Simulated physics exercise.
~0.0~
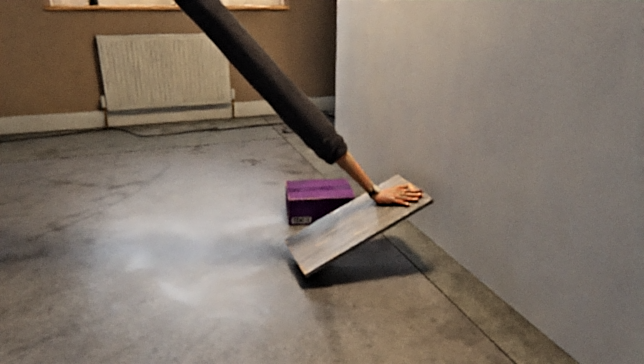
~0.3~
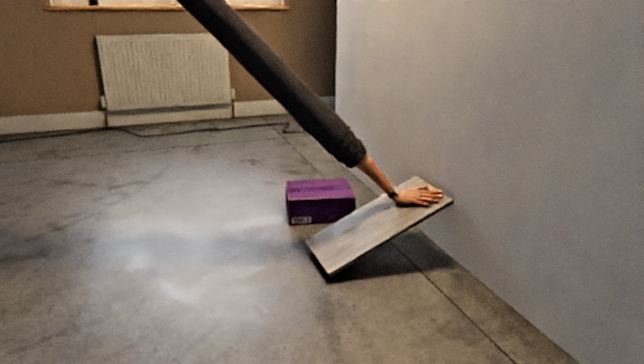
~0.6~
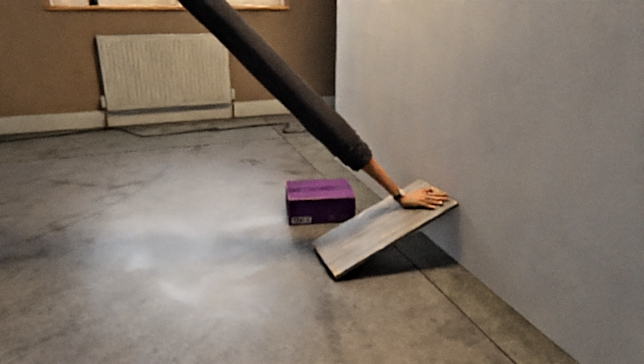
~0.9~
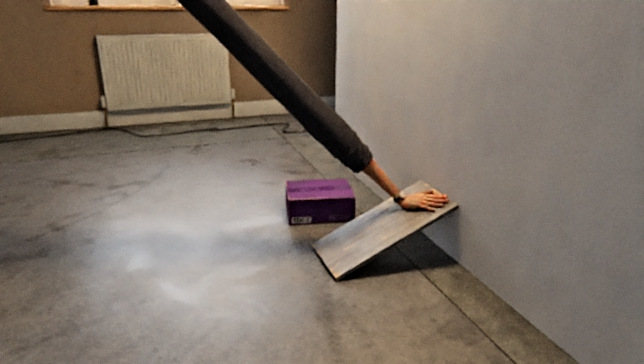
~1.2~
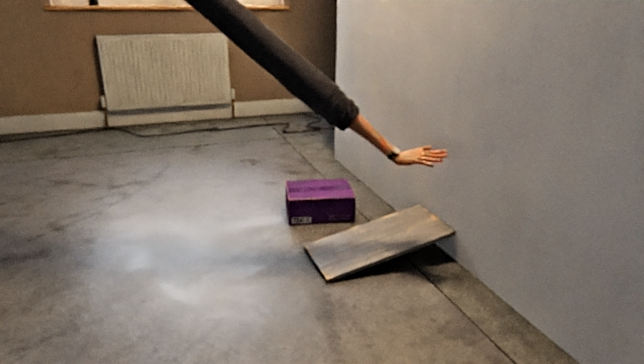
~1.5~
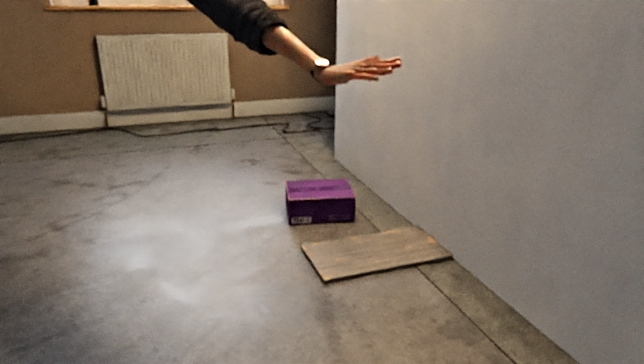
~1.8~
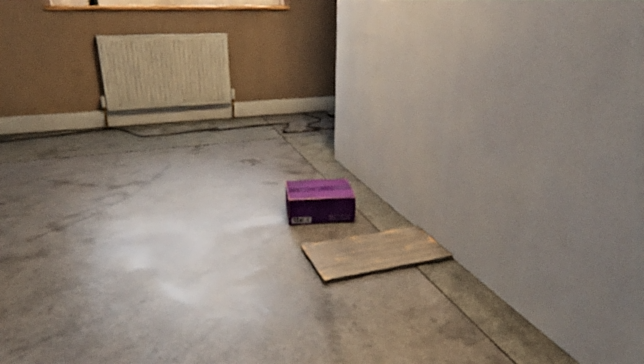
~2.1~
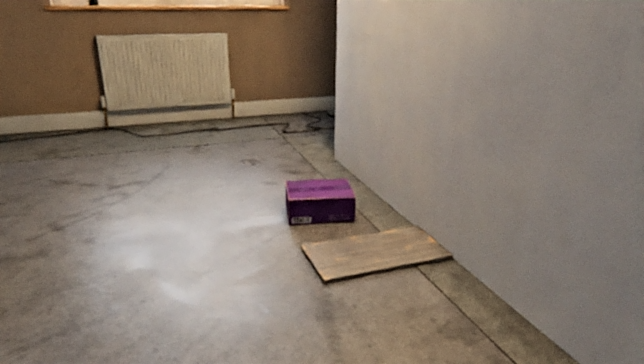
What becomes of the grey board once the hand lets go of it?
The board slips out instead of staying propped, and it ends up lying flat on the floor near the purple box.
On a bare concrete floor, a hand leaning a grey board toward a wall, letting go, and the board dropping flat beside a purple box.
